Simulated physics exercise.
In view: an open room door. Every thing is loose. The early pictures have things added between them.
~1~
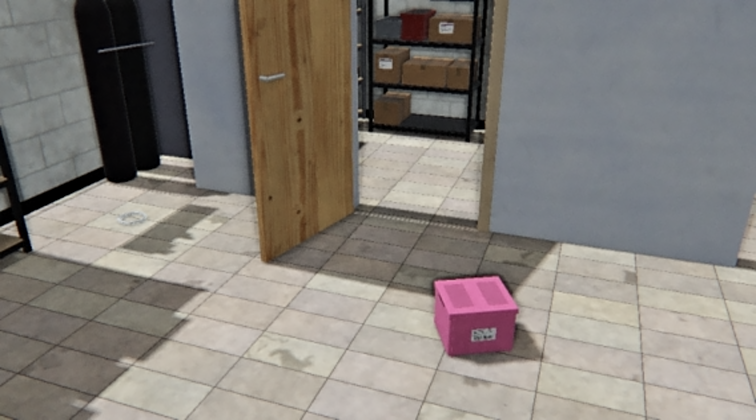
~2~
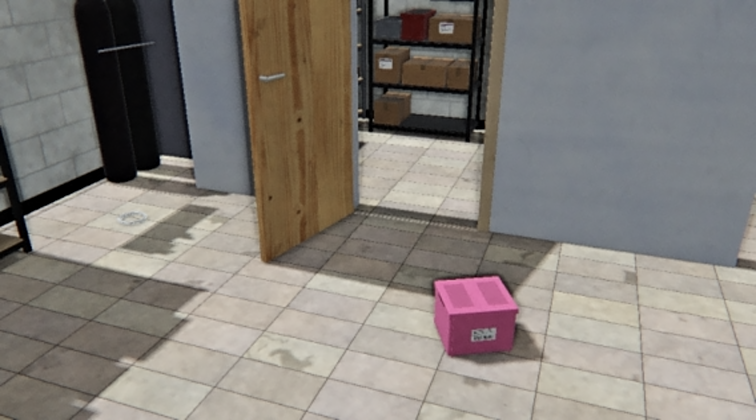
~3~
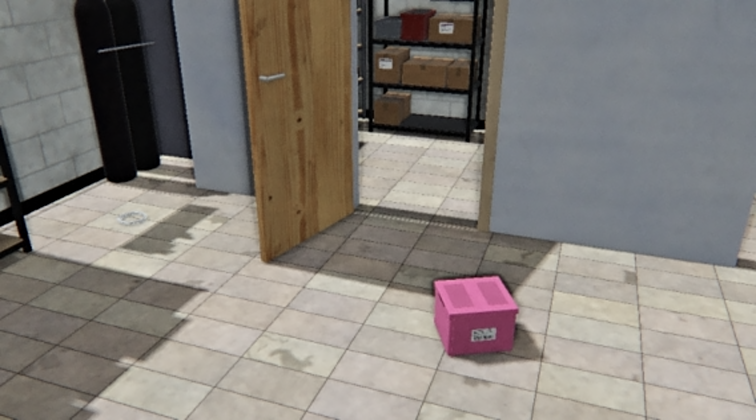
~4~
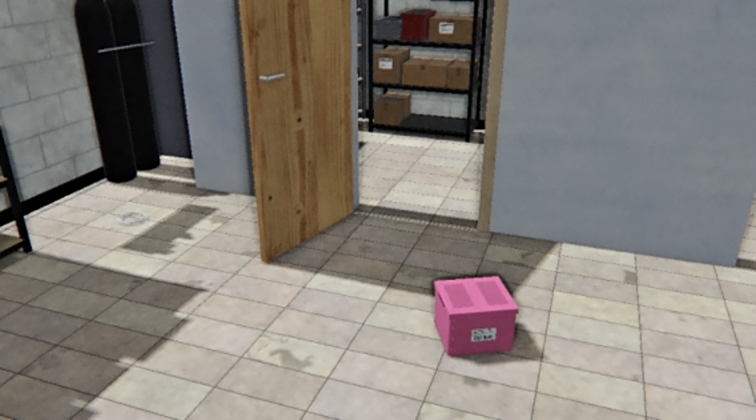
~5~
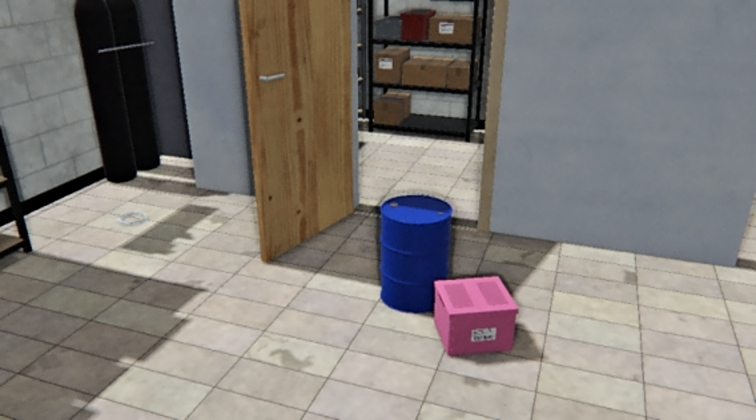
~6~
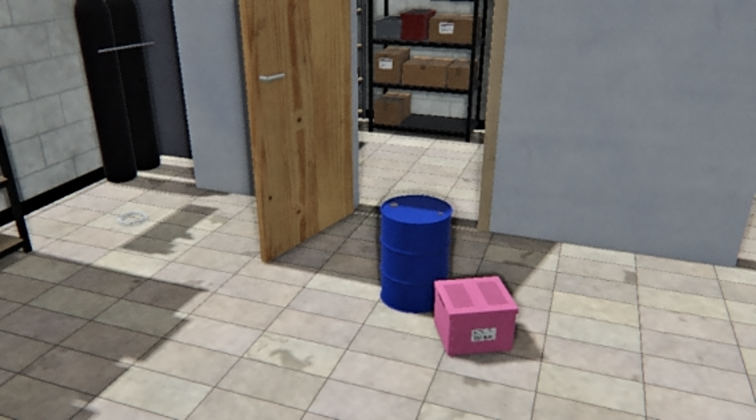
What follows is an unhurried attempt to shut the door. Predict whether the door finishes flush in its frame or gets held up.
Most likely the doorway will end up sealed off.
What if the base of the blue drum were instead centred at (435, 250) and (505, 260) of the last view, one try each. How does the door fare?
On the first go it doesn't make it all the way, and on the second it makes it all the way.
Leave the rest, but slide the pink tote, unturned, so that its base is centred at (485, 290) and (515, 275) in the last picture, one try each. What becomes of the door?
First it finishes its swing, then it finishes its swing.
Then, 1.20 s later than the last frame, door at 73°.
Then, 2.10 s later than the last frame, door at 32°.
When it is over, door at 0°; both as before. End places, in pixels of the last picture, blue drum near (415, 253).
